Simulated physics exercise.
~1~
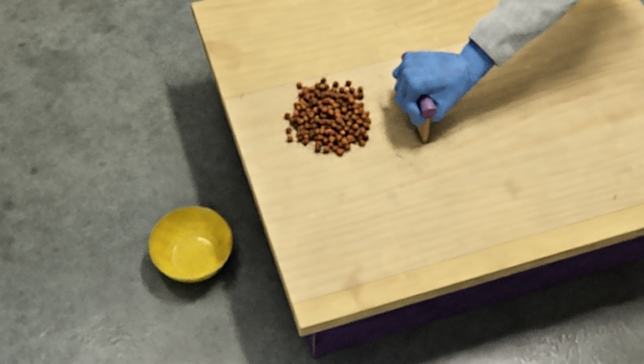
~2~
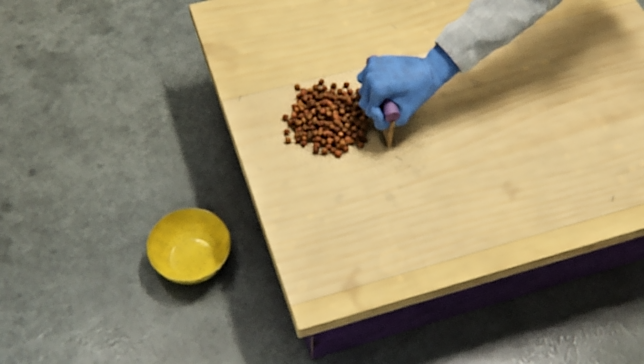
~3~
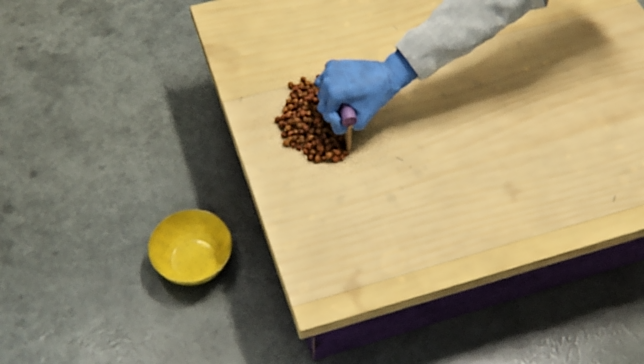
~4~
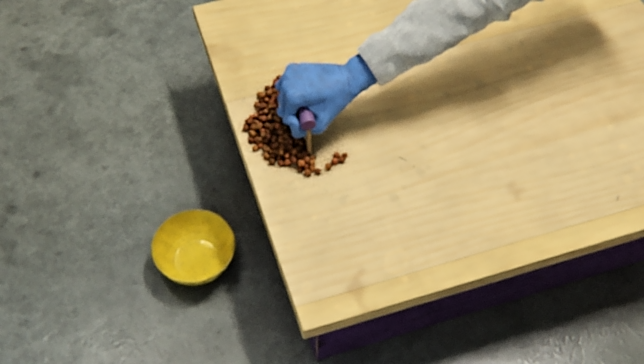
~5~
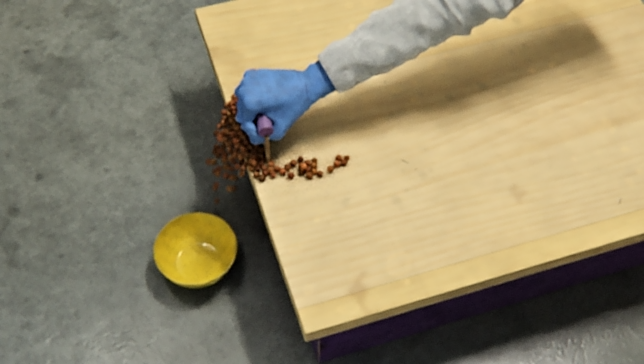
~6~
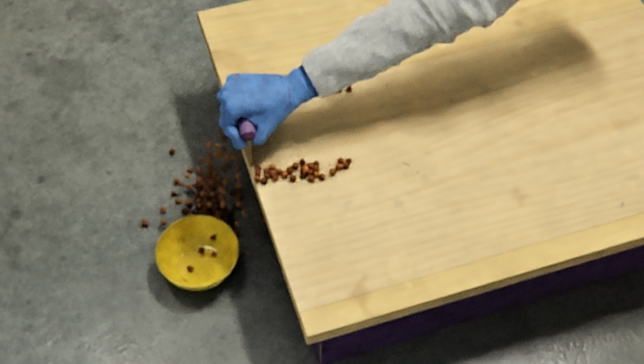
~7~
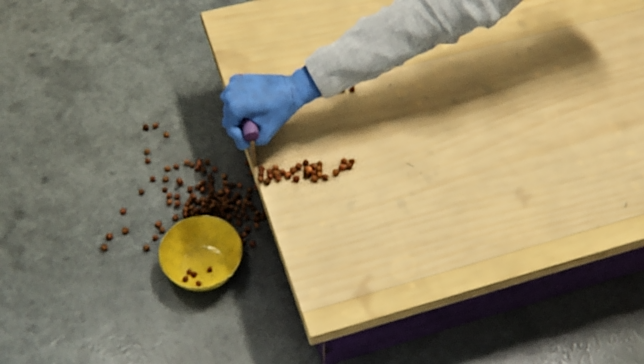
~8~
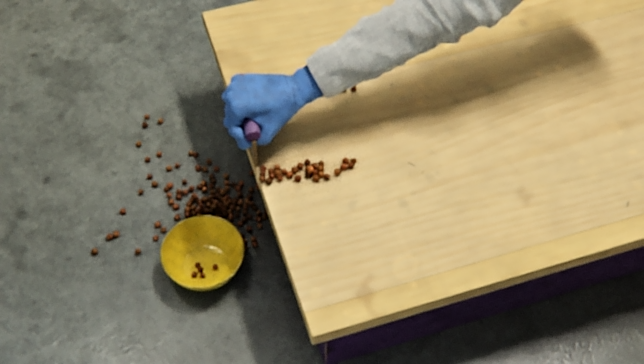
On a grey concrete floor seen from above at a slight sway, a pale wooden tabletop with a purple side fills the right, and a yellow bowl sits on the floor at lower left. A blue-gloved hand in a light sleeve holds a scraper beside a pile of small reddish-brown balls. It pushes the pile left, leaving a short trail behind. At the table's left edge the balls spill over, and the hand stops there. Most scatter on the floor around the bowl, a few lie inside it, and a small line remains on the tabletop.
